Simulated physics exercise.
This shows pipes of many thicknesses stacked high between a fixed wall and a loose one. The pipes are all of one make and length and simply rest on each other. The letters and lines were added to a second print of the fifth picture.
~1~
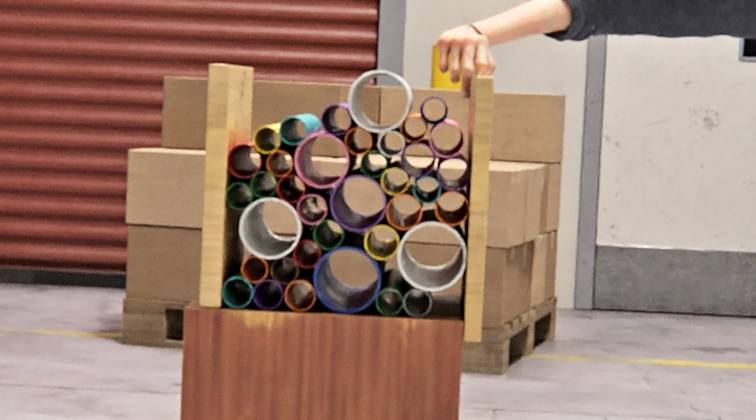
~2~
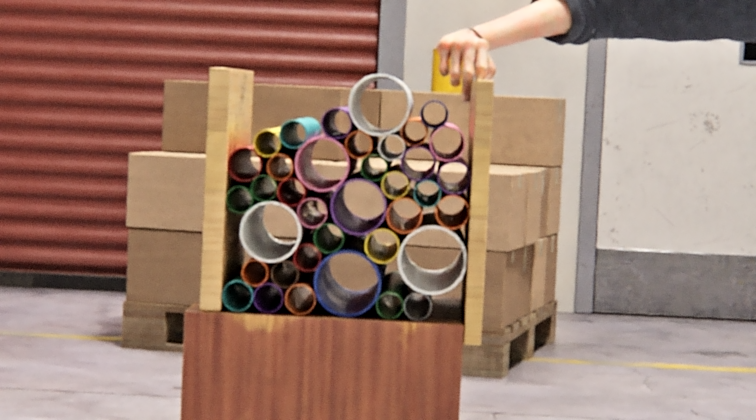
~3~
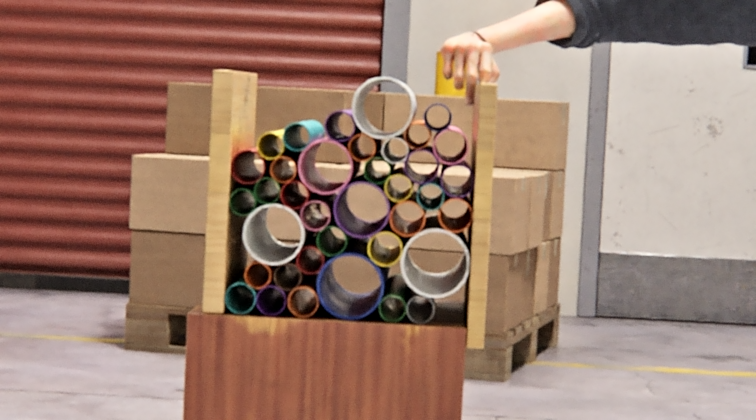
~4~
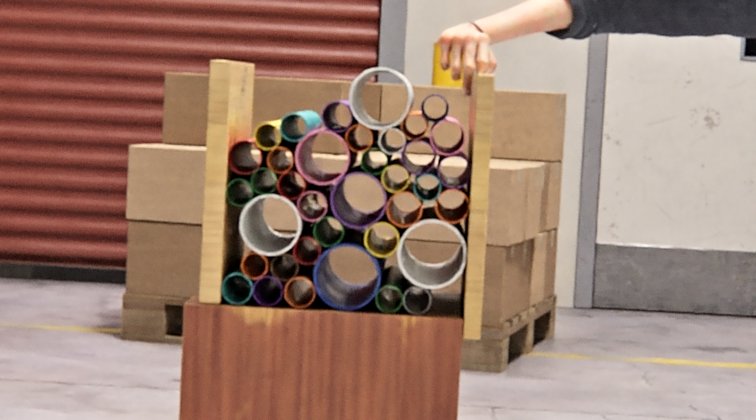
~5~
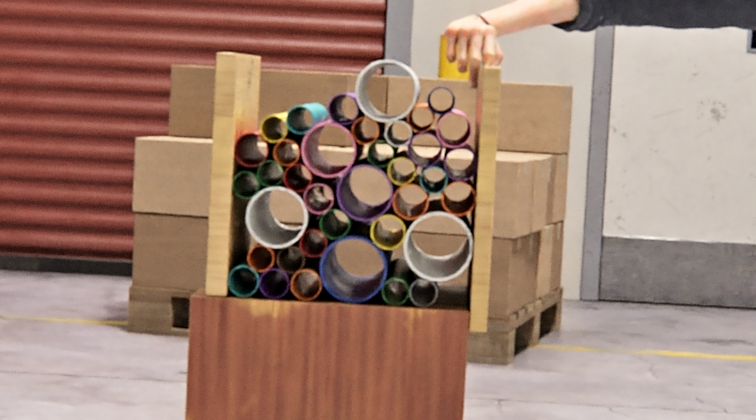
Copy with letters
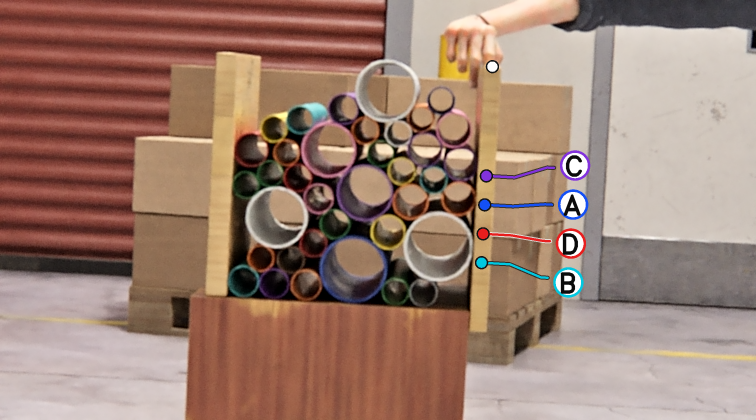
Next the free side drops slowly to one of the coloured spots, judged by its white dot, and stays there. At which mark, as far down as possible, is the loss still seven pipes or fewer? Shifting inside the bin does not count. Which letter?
Mark A is as low as it can go.
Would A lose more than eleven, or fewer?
Fewer than eleven.
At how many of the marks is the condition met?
Two of the four.
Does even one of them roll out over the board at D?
Yes.
On the marked copy, A at (485, 205); B at (482, 263); C at (487, 176); D at (483, 234); the white dot at (493, 66).
Taking A. A third of the way, top of the board (480, 130).
Two thirds of the way, top of the board (476, 201).
When it is over, top of the board (476, 204), three out over the board.
As for the rest, B more than seven out over the board; C none out over the board; D more than seven out over the board.
